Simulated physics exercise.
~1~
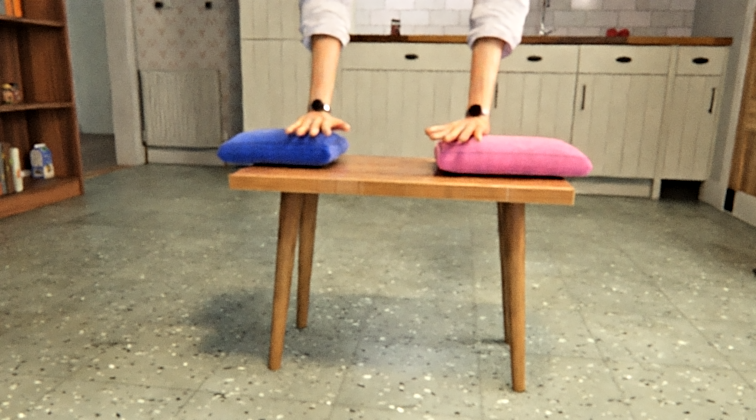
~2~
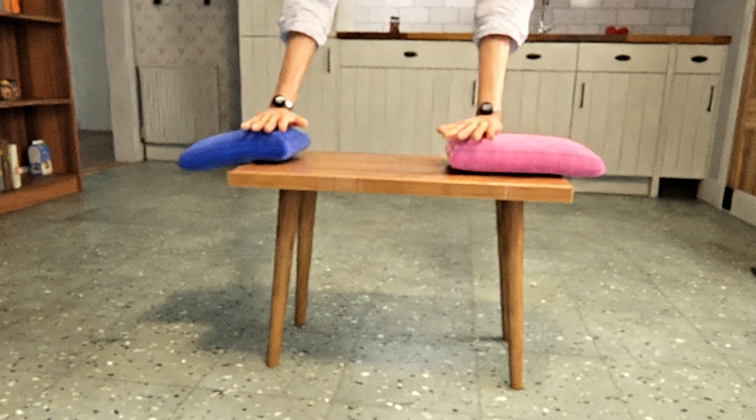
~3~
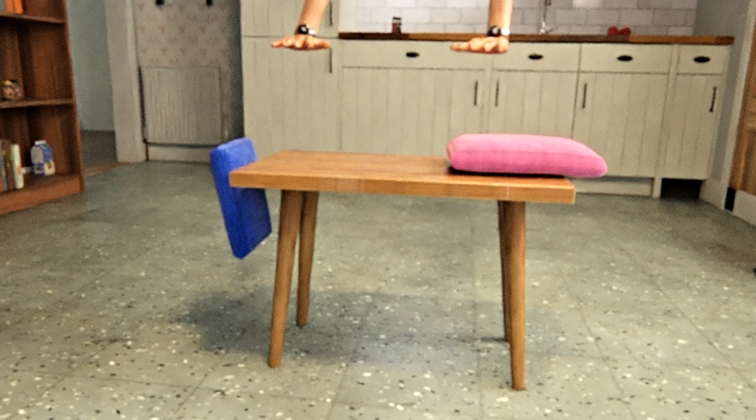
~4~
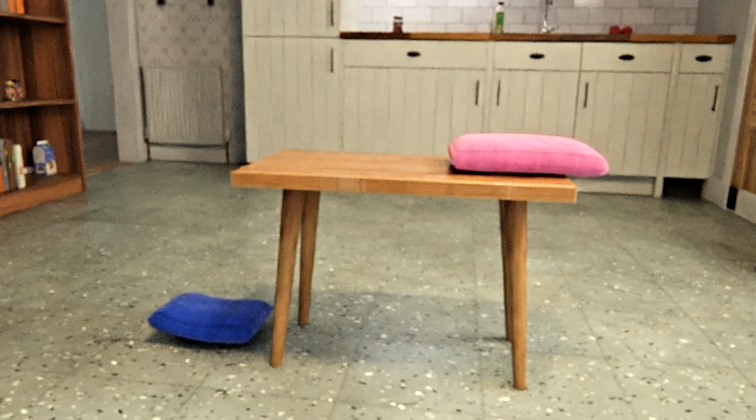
On a wooden table, hands slide two cushions apart; the blue falls, the pink stays.
